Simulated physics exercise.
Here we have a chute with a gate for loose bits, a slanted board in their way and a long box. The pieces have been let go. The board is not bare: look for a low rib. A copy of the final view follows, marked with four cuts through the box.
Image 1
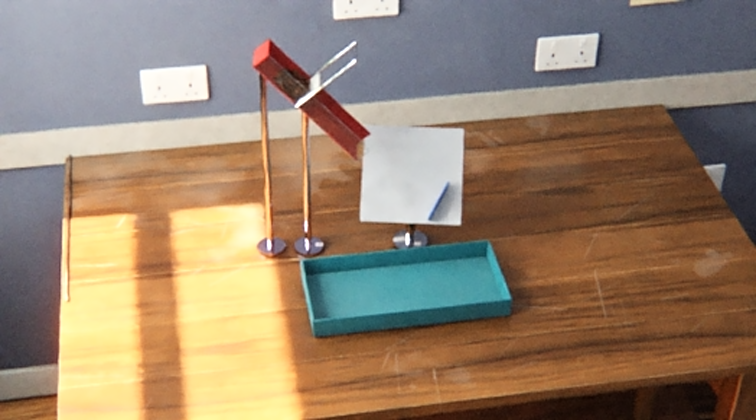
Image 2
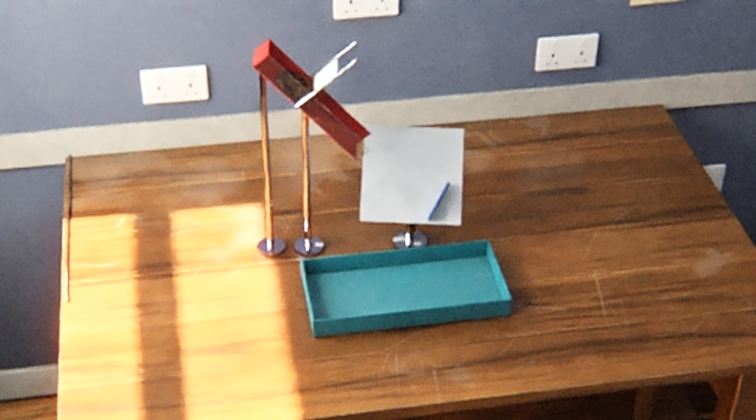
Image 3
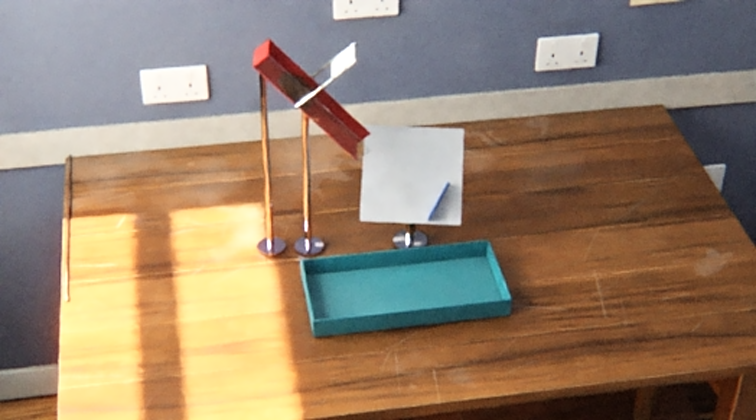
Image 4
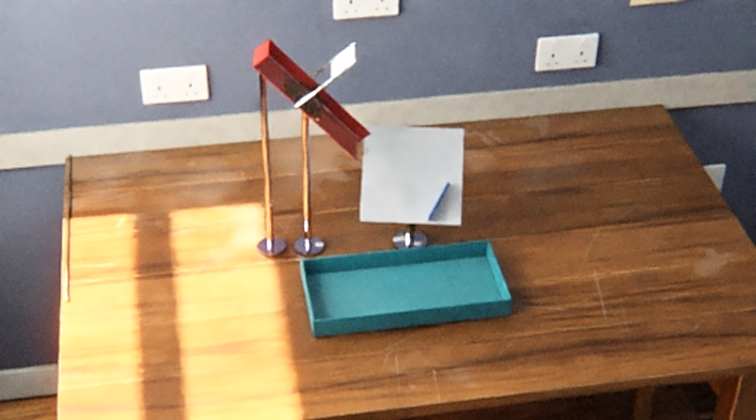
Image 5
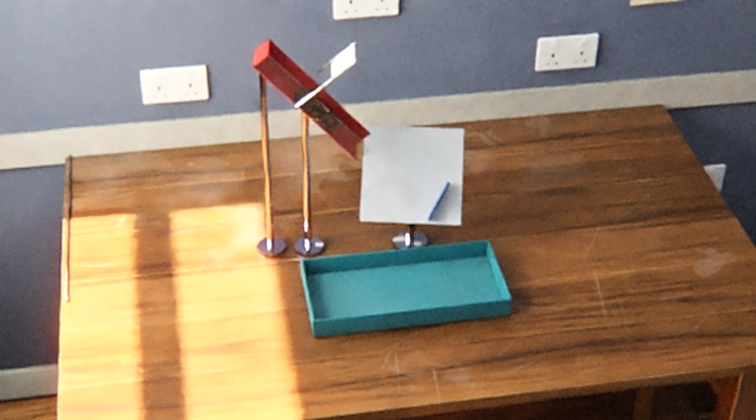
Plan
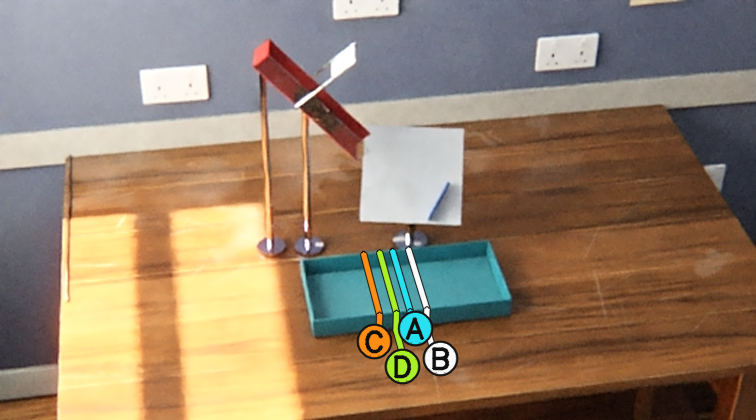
A wooden table against a blue-grey wall with white sockets is seen from above at a steady angle, sunlight falling across its left side. A red chute on two thin stands slopes down to the right towards a tilted white board with a short blue rib, behind an open, empty teal box. The pale gate on the chute turns, and a small dark load slides partway down the channel.
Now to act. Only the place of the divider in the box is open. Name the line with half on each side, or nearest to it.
The answer is line B.
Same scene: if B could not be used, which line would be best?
A it is.
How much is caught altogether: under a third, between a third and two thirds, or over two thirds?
About that: Over two thirds.
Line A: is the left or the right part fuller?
Right.
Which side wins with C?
The right side.
On the marked copy, line A crosses the front rim at (410, 310); line B crosses the front rim at (426, 308); line C crosses the front rim at (379, 313); line D crosses the front rim at (396, 312).
With A, of what is caught, about a quarter on the left of the divider, most on the right.
With B, of what is caught, about a third on the left of the divider, about two thirds on the right.
With C, of what is caught, a stray few on the left of the divider, nearly all on the right.
With D, of what is caught, a stray few on the left of the divider, nearly all on the right.
